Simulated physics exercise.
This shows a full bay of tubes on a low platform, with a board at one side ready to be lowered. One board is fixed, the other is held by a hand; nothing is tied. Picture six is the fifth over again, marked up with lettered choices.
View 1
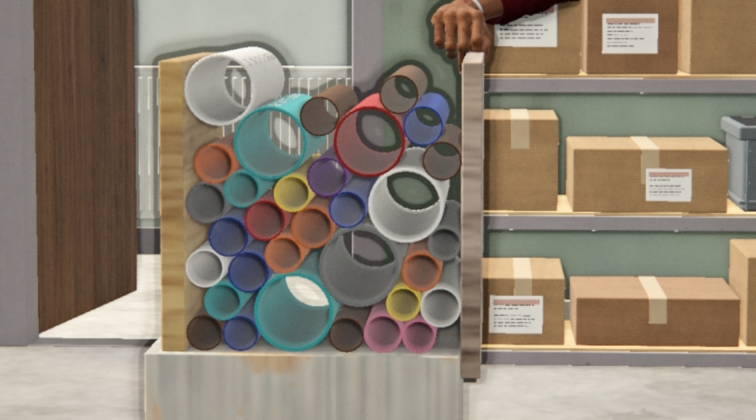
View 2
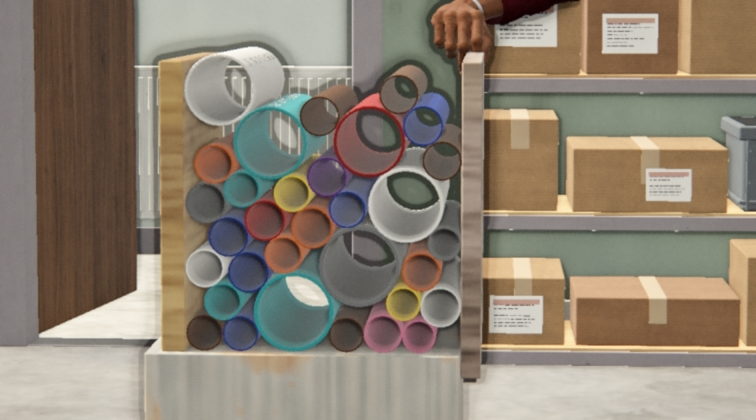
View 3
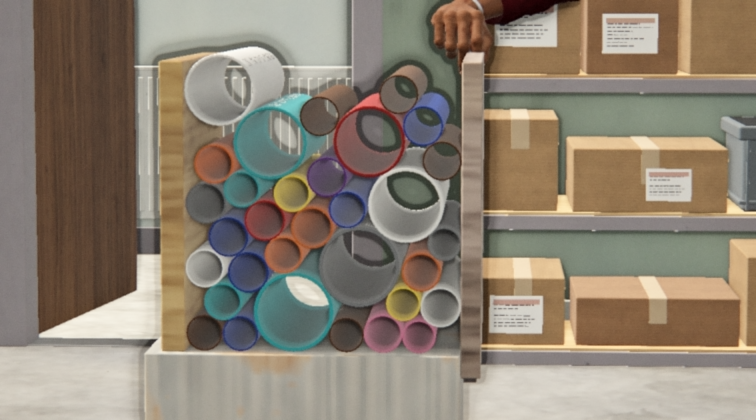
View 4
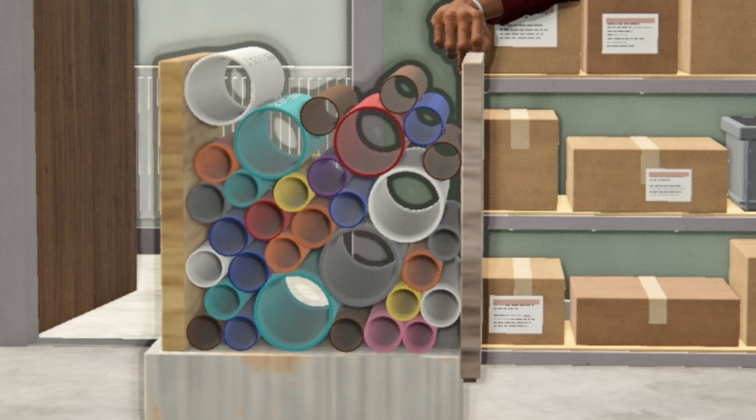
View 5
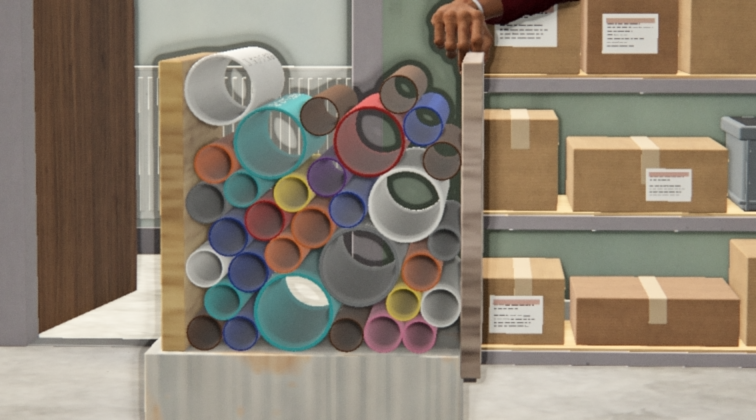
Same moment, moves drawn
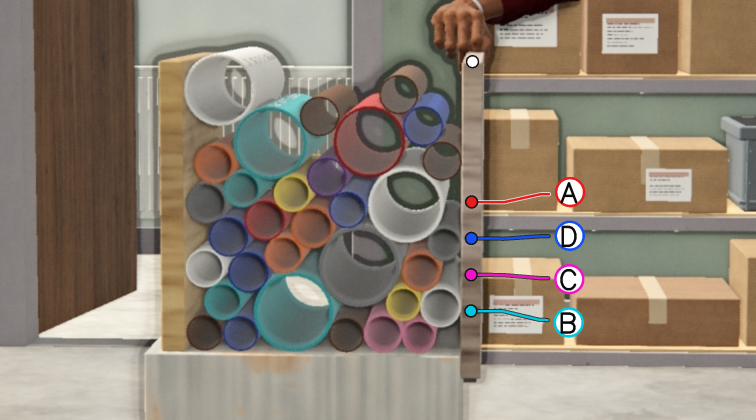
The clip shows a stack of differently coloured tubes between two upright boards on a low platform, with a hand resting atop the right board and boxes on shelves behind. Nothing visibly moves throughout.
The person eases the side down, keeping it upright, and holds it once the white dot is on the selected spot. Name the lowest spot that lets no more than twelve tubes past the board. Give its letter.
The last mark within the limit is B.
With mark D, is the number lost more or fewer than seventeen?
At D, fewer than seventeen.
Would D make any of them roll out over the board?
Yes.
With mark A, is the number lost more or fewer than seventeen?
It loses fewer than seventeen.
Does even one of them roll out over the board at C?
At C: Yes.
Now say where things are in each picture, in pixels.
A white tube (221, 90); side board (473, 202), in the first picture.
A pink tube (419, 336), in the second picture.
An orange tube (421, 272); an orange tube (312, 228), in the third picture.
A blue tube (347, 210); a red tube (370, 141), in the fourth picture.
A white tube (221, 90); side board (473, 202), in the fifth picture.
On the copy, A at (471, 202); B at (471, 311); C at (471, 275); D at (471, 238); the white dot at (472, 62).
On B. First, top of the board (462, 166).
Then, top of the board (461, 280).
Finally, top of the board (461, 309), about seven out over the board.
By contrast, A none out over the board; C three out over the board; D three out over the board.
